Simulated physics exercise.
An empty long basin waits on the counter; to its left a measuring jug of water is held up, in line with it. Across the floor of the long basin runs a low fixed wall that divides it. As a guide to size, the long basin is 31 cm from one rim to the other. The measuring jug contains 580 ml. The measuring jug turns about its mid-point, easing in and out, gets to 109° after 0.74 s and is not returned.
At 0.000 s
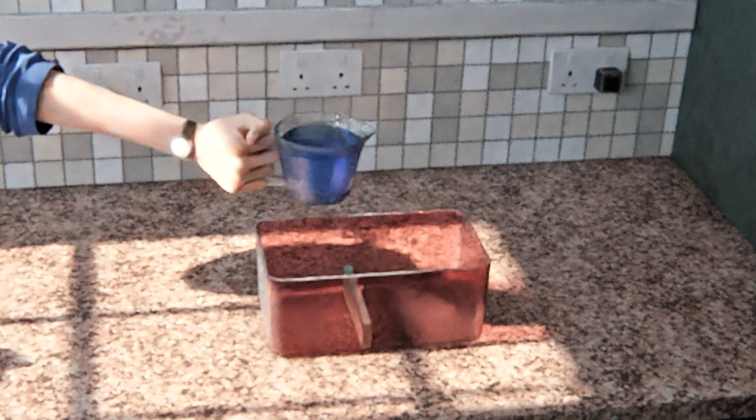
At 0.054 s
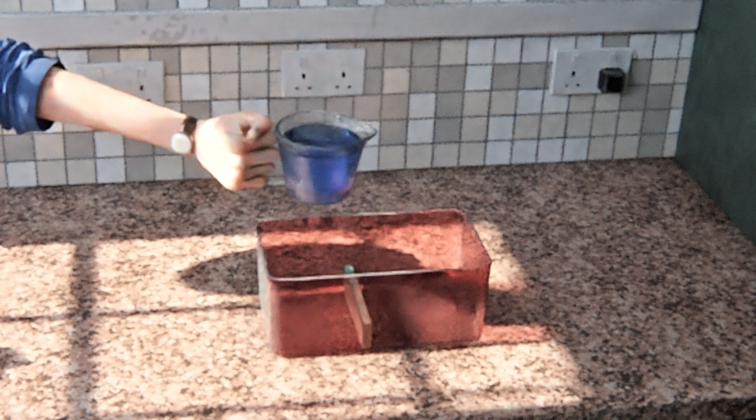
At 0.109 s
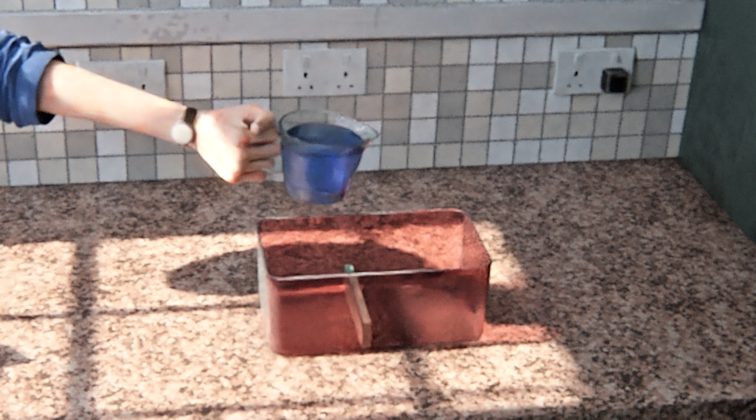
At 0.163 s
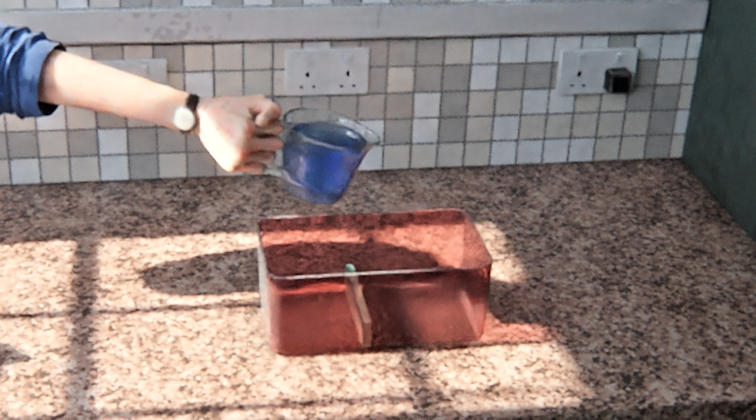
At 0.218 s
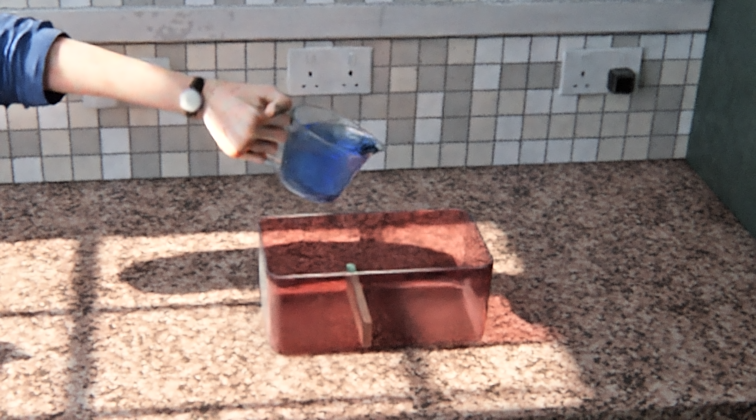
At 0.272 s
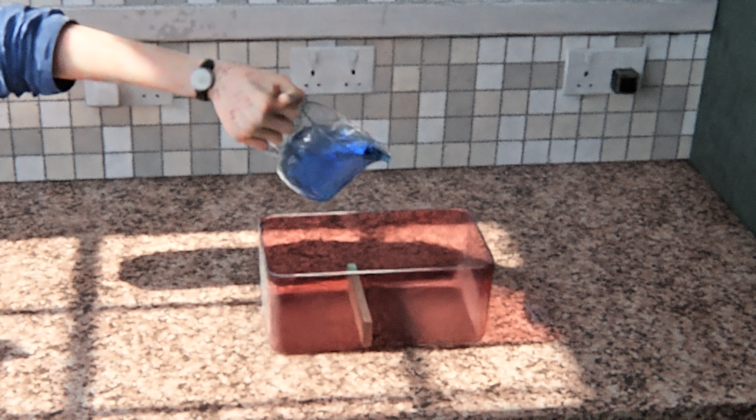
We see a hand holding a clear measuring jug of blue water above a long, reddish basin on a speckled counter. The hand gradually tilts the jug to the right, and the water shifts towards its spout.
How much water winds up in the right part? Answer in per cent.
About 92 per cent.
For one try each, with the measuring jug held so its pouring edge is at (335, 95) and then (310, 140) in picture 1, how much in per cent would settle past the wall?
Result: 75 per cent, then 20 per cent.
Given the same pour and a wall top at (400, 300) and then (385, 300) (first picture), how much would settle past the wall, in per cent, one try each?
It comes to 45 per cent, and then 70 per cent.
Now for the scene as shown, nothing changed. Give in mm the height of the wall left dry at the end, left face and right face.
Some 40 mm on the left and 22 mm on the right.
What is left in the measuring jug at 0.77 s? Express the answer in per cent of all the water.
What remains is about 2 percent of it all.
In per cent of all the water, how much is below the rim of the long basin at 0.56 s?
At that time the basin holds about 38 per cent of the liquid.
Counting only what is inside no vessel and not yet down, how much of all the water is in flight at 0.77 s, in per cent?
I'd say some 5 per cent is in the air.
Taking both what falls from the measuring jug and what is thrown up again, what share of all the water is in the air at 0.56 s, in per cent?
28 per cent.
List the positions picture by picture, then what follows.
It leans 0°; its right rim is at (376, 129); the water meets the walls at (279, 140) and (361, 137); the long basin's rim runs from (262, 251) to (477, 238); the wall's top is at (357, 294), in the first frame.
It leans 1°; its right rim is at (377, 130); the water meets the walls at (279, 139) and (362, 137), in the second frame.
It leans 6°; its right rim is at (379, 133); the water meets the walls at (282, 137) and (363, 137), in the third frame.
It leans 13°; its right rim is at (382, 139); the water meets the walls at (284, 136) and (368, 137), in the fourth frame.
It leans 22°; its right rim is at (385, 147); the water meets the walls at (287, 138) and (377, 140), in the fifth frame.
It leans 32°; its right rim is at (385, 157); the water meets the walls at (287, 141) and (382, 150); 3 per cent is over the edge, in the sixth frame.
Then, 0.56 s in, the tilt is 94° and 33 per cent is still to pour, 0 is left of the wall and 39 right of it.
Then, 0.77 s in, the tilt is 109° and 2 per cent is still to pour, 4 is left of the wall and 89 right of it.
Then, 1.00 s in, the tilt is 109° and 0 per cent is still to pour, 6 is left of the wall and 92 right of it.
Then, 1.24 s in, the tilt is 109° and 0 per cent is still to pour, 6 is left of the wall and 92 right of it.
Finally, 6 per cent lies left of the wall, 92 right of it and 2 outside.
